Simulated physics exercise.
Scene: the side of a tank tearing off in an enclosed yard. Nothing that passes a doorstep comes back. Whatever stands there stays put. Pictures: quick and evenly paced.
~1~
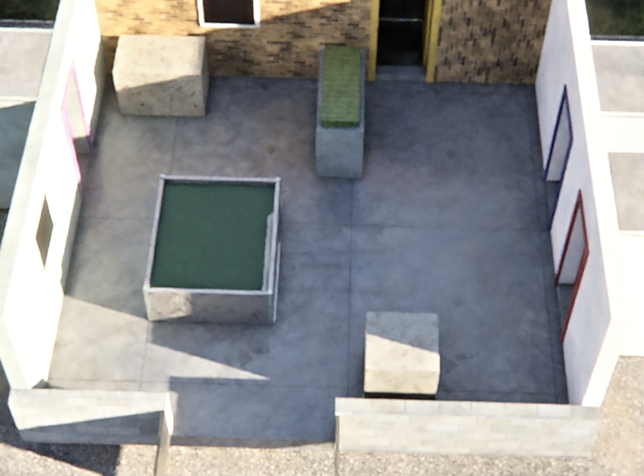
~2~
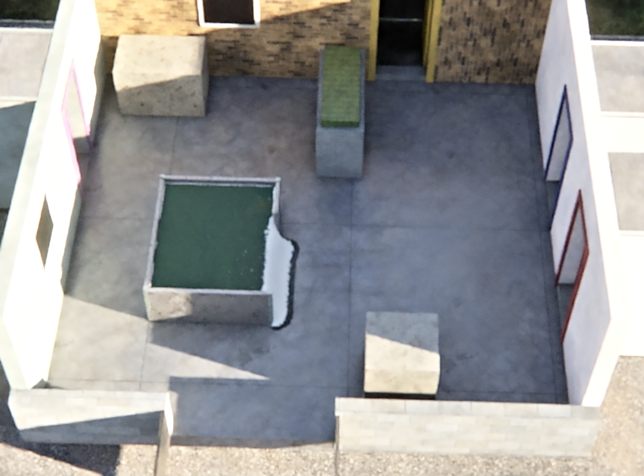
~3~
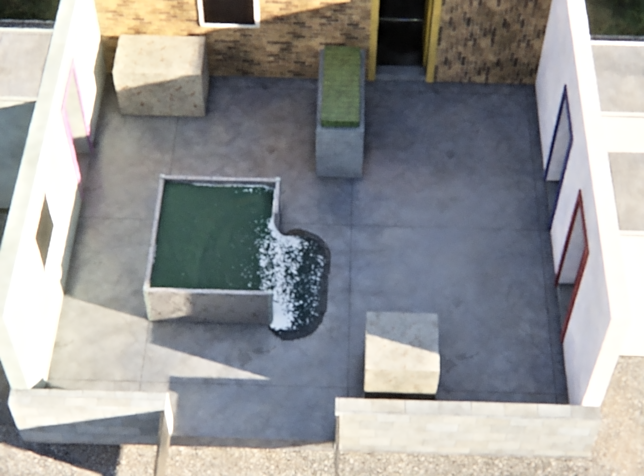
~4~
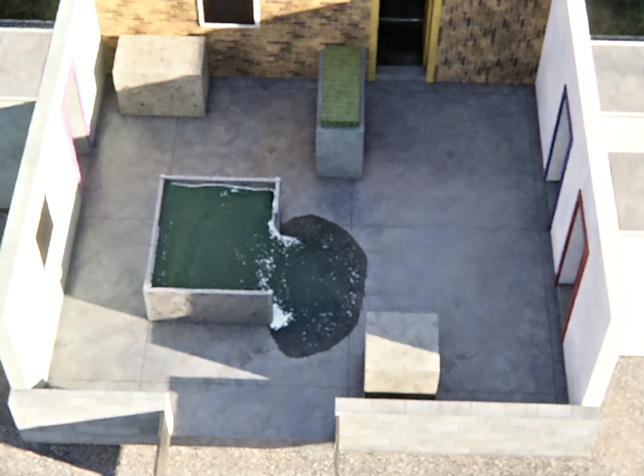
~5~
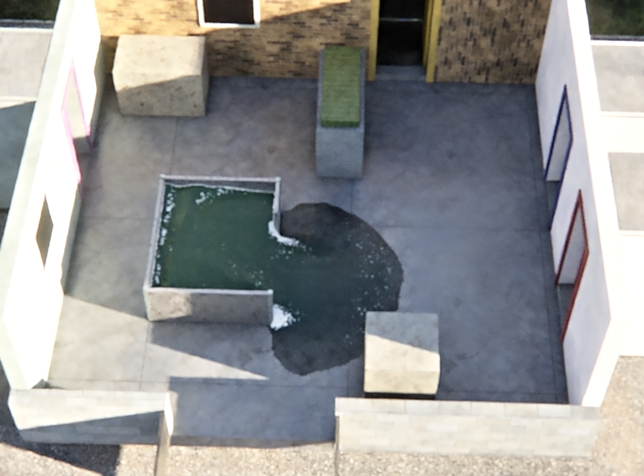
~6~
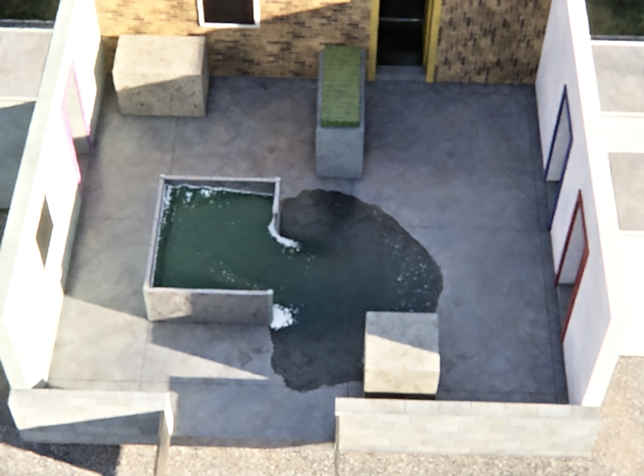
A tank of green water opens on its right side and water spreads across the yard.
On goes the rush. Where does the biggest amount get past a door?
At the red door.
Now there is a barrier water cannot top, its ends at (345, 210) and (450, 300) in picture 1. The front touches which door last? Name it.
That would be the door marked purple.
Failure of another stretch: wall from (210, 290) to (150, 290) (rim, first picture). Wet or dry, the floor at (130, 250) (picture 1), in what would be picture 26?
It is soaked at that point.
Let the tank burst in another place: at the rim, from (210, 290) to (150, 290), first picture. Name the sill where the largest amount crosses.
That would be the door marked purple.
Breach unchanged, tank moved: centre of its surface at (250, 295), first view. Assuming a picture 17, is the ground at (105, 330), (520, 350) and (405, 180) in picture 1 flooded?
In order: Unreached, reached, unreached.
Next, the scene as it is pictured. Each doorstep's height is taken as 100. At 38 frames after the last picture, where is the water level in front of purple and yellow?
Estimate, in order: 0 and 50 percent.
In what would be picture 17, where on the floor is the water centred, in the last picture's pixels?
At about (327, 284).
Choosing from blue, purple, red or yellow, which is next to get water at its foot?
The red one.
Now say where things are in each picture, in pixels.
In the first frame, still water in the open tank at (215, 236).
In the second frame, the front is at (279, 324), out from the gap at (272, 273).
In the third frame, the front is at (294, 335), out from the gap at (272, 274).
In the fourth frame, water pours out at (272, 275) and has run to (360, 256).
In the fifth frame, the front is at (395, 263), out from the gap at (272, 274).
In the sixth frame, the front is at (437, 280), out from the gap at (272, 274).
A moment on, water covers 30 % of the floor; purple door not reached, yellow door not reached, red door a trickle in, blue door not reached.
Next, water covers 40 % of the floor; purple door not reached, yellow door not reached, red door some in, blue door a trickle in.
Then, water covers 45 % of the floor; purple door not reached, yellow door not reached, red door a lot in, blue door some in.
Later, water covers 50 % of the floor; purple door not reached, yellow door wet at the sill, nothing in, red door a lot in, blue door a lot in.
In the end, water covers 75 % of the floor; purple door not reached, yellow door wet at the sill, nothing in, red door a lot in, blue door a lot in; the red door has let in the most.
